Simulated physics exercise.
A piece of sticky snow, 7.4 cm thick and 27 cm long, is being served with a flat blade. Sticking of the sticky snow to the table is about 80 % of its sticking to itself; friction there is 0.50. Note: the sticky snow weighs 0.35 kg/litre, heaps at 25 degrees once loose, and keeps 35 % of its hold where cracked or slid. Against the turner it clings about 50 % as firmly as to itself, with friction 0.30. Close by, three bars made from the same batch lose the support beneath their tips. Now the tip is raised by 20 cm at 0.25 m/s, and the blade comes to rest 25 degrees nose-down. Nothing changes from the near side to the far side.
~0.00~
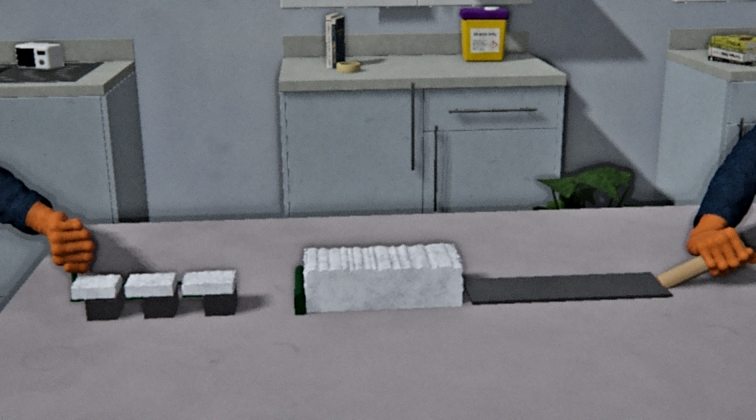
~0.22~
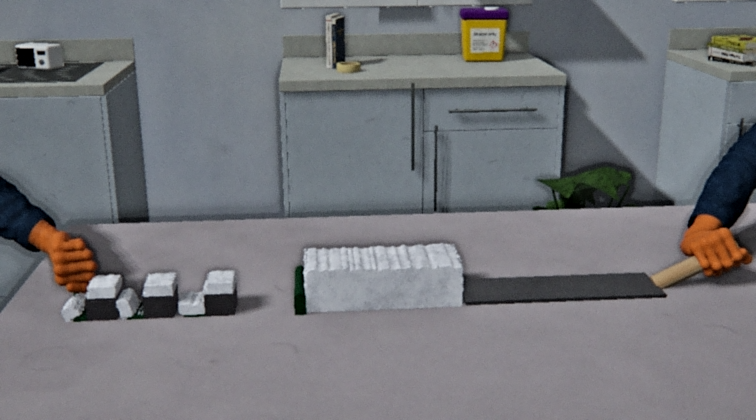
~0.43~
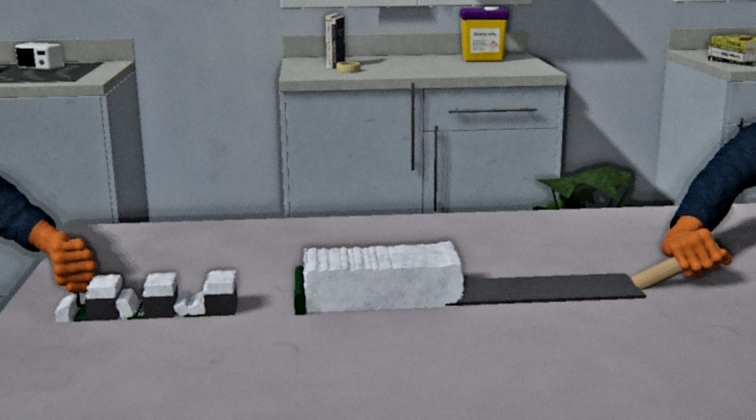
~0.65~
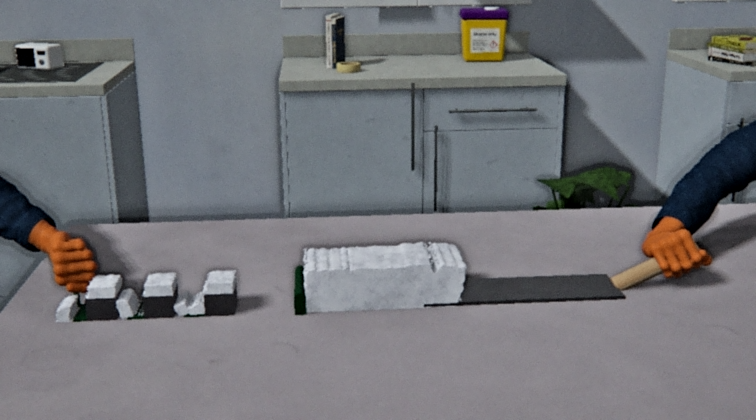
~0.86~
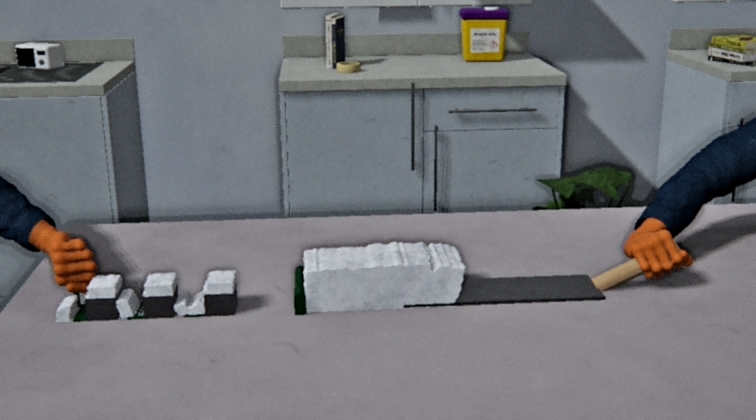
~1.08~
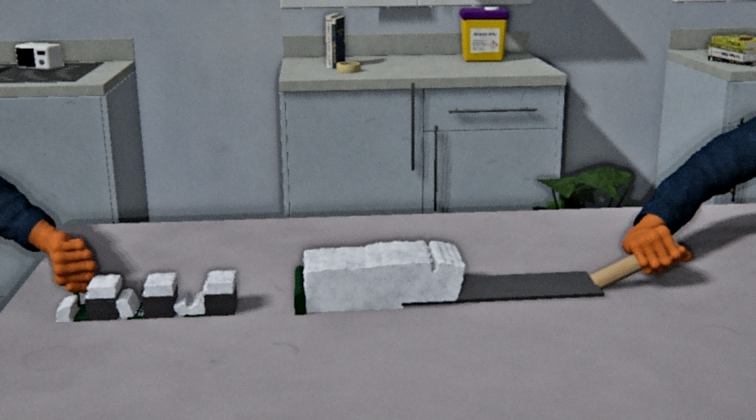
A gloved hand slides a flat blade left under the white snow as small bars' overhanging ends sag.
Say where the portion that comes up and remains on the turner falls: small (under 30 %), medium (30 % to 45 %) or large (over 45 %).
It lands in the lowest range, under 30 %.
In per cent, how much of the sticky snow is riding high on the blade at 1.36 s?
The answer is near 12 per cent.
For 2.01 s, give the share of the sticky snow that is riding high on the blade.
It should be near 35 per cent.
After 1.36 s, the tip is 7.3 cm up.
After 1.68 s, the tip is 15 cm up.
After 2.01 s, the tip is 20 cm up and 33 % is riding high on the blade.
After 2.34 s, the tip is 20 cm up and 20 % is riding high on the blade.
After 3.10 s, at the end, the tip is 20 cm up and 18 % is riding high on the blade.
